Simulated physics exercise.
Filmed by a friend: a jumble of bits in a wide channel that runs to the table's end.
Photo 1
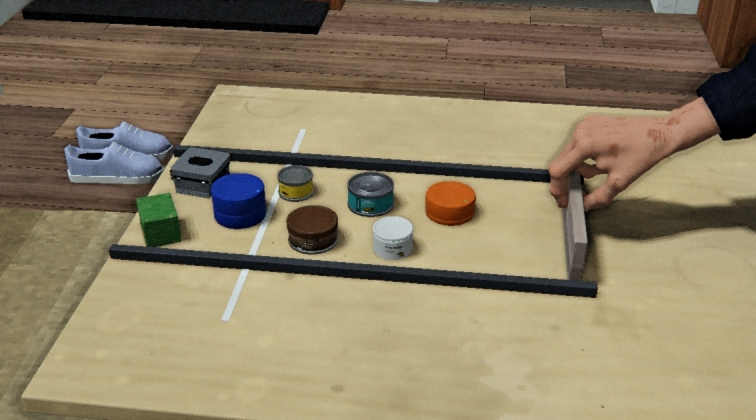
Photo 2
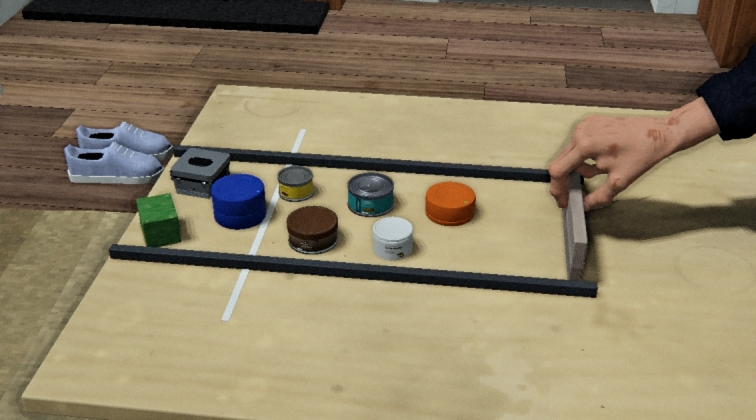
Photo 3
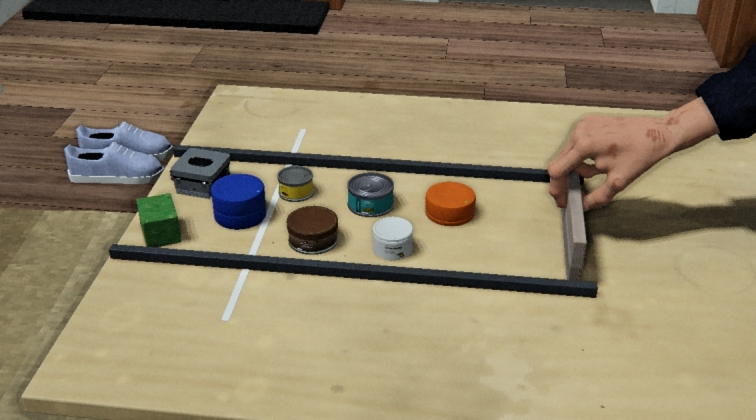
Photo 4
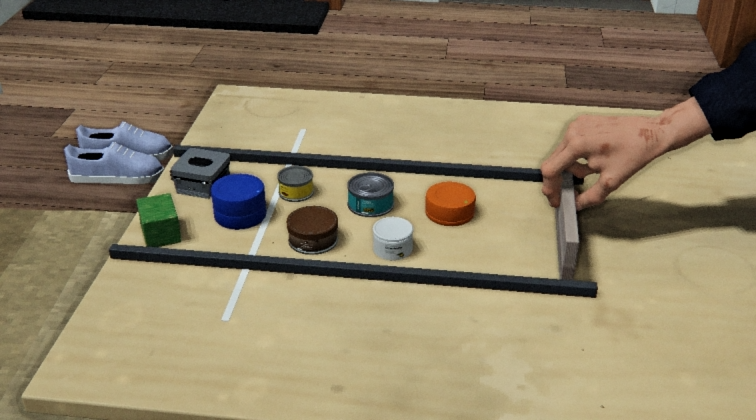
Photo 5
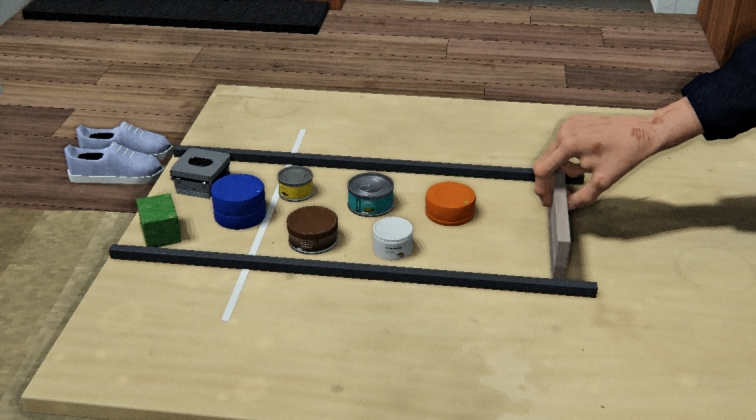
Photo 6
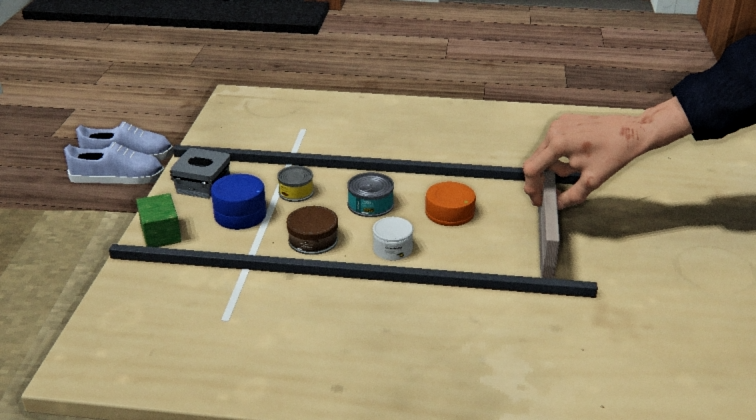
A hand held a board upright at the right end of a channel of small tins, lids and a green block, then slid it slightly left while the other things stayed still.
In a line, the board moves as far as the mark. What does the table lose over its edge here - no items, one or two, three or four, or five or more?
It loses no items.
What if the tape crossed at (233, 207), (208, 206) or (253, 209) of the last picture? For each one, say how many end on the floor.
Going through each try, you'd get 2, 3 and 1.
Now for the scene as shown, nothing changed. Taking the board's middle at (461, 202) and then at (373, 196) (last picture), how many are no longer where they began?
First 1, after that 5.
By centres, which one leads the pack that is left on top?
Result - the grey case.
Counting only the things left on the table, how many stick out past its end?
That would be 1.
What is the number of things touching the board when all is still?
Looks like 2 of them, all told.
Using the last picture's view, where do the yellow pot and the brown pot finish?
The first comes to rest at (208, 160), and the second at (192, 234).
Soon after, none off yet; green block at rest near (159, 220); grey case at rest near (202, 173); blue lid at rest near (239, 201).
At rest, the number that fall off is zero.
